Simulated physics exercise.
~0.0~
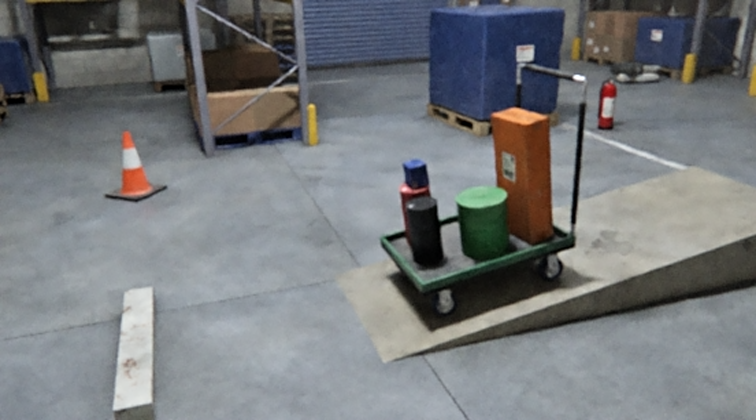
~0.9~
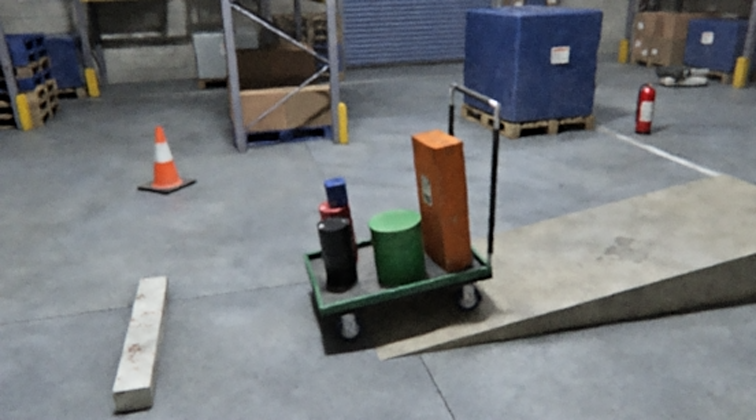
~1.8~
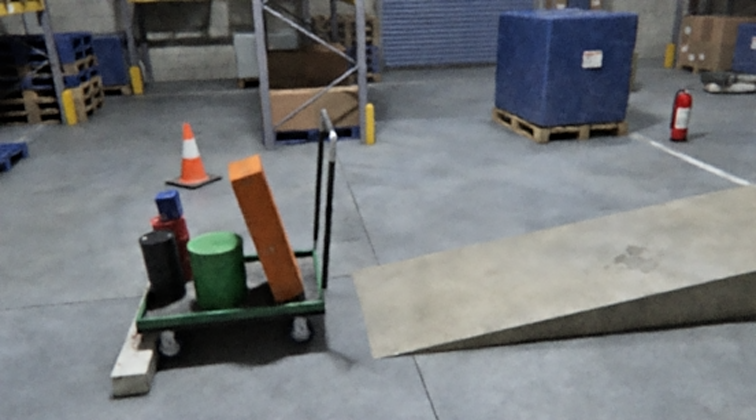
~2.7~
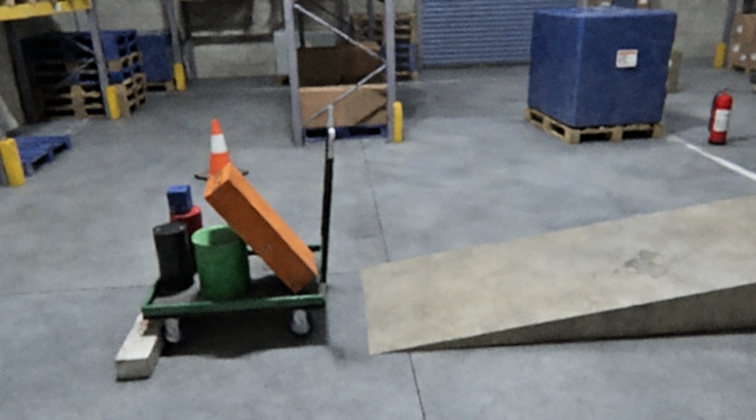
In a warehouse, a loaded trolley rolls down a ramp, hits a kerb, and its orange box tips left.
